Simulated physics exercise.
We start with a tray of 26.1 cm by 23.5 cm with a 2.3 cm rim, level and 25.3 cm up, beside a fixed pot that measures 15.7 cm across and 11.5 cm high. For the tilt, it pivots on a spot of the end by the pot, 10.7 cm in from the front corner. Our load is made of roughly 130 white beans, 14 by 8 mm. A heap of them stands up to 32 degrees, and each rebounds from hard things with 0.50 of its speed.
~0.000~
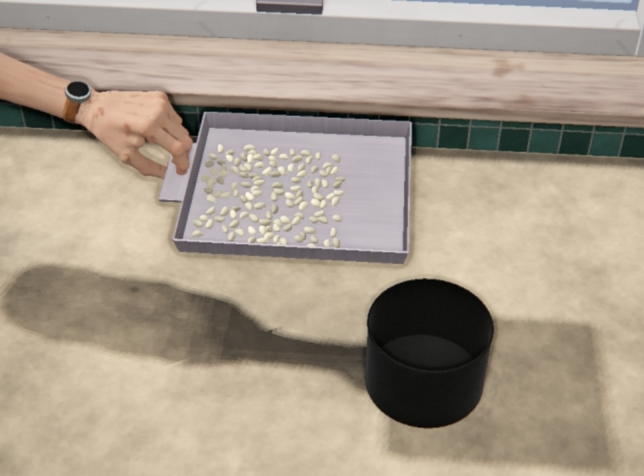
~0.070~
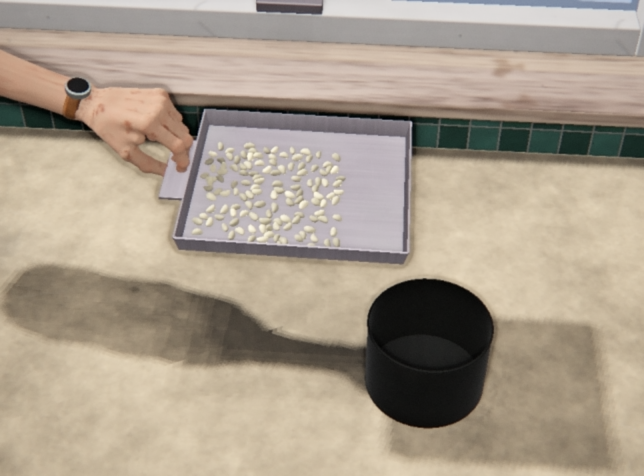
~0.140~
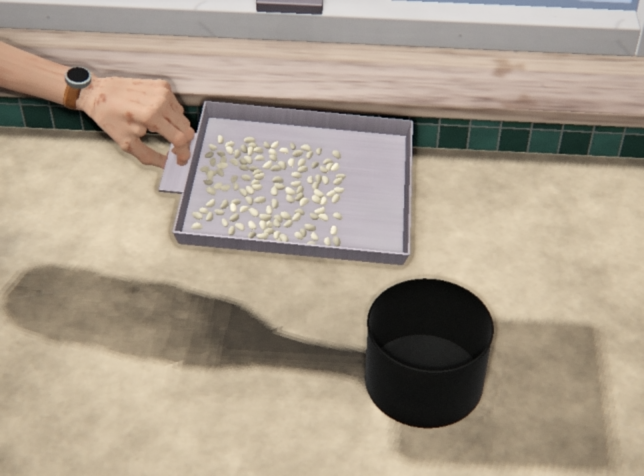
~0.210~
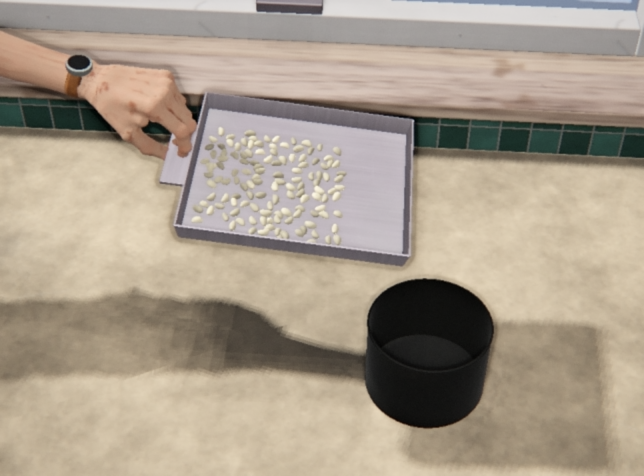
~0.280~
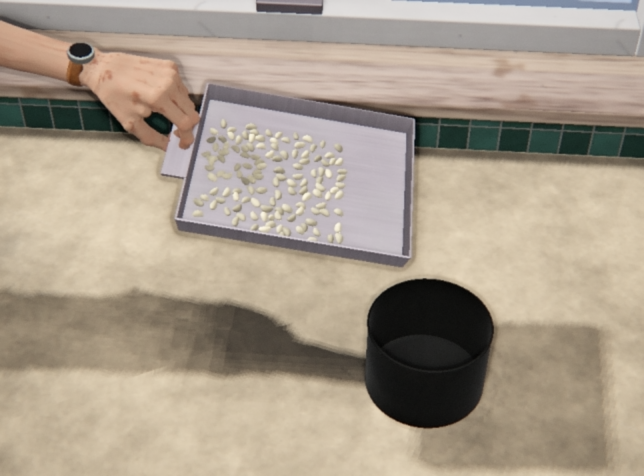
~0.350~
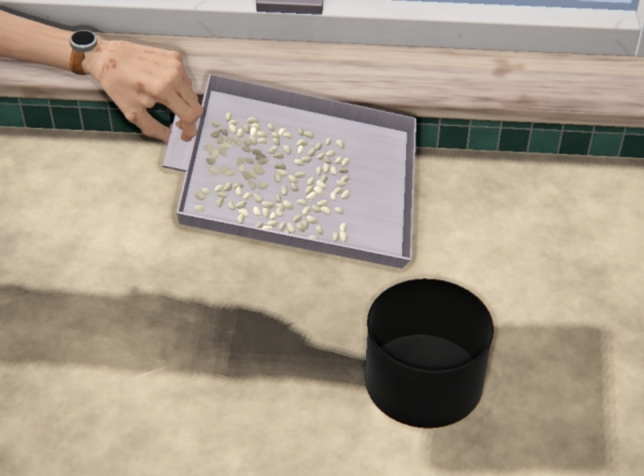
Shallow grey tray of scattered white beans tilting gently down to the right, a watch-wearing hand gripping its left handle.
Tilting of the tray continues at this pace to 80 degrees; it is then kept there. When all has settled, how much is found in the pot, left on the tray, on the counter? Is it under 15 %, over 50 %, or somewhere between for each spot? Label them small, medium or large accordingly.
Pot - large, tray - medium, counter - small.
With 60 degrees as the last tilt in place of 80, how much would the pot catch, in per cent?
Share in the pot: Around 5 %.
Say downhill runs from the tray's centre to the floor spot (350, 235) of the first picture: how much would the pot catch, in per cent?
My guess is roughly 75 percent.
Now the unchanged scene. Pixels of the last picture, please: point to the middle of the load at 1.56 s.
The middle of the load should be at about (396, 227) by then.
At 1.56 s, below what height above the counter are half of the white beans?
Height: Around 26 cm.
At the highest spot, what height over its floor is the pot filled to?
Some 1.5 cm above the floor.
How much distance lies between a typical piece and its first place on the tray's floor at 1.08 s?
About 14 cm.
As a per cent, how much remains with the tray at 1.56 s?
About 95%.
After 1.08 s, tilt 44 degrees; the tray holds 100 %, the pot 0 %.
After 1.56 s, tilt 65 degrees; the tray holds 95 %, the pot 0 %.
After 2.12 s, tilt 80 degrees; the tray holds 75 %, the pot 10 %.
By 4.0 s all is still; pot 70 %, tray 30 %, counter 0 %.
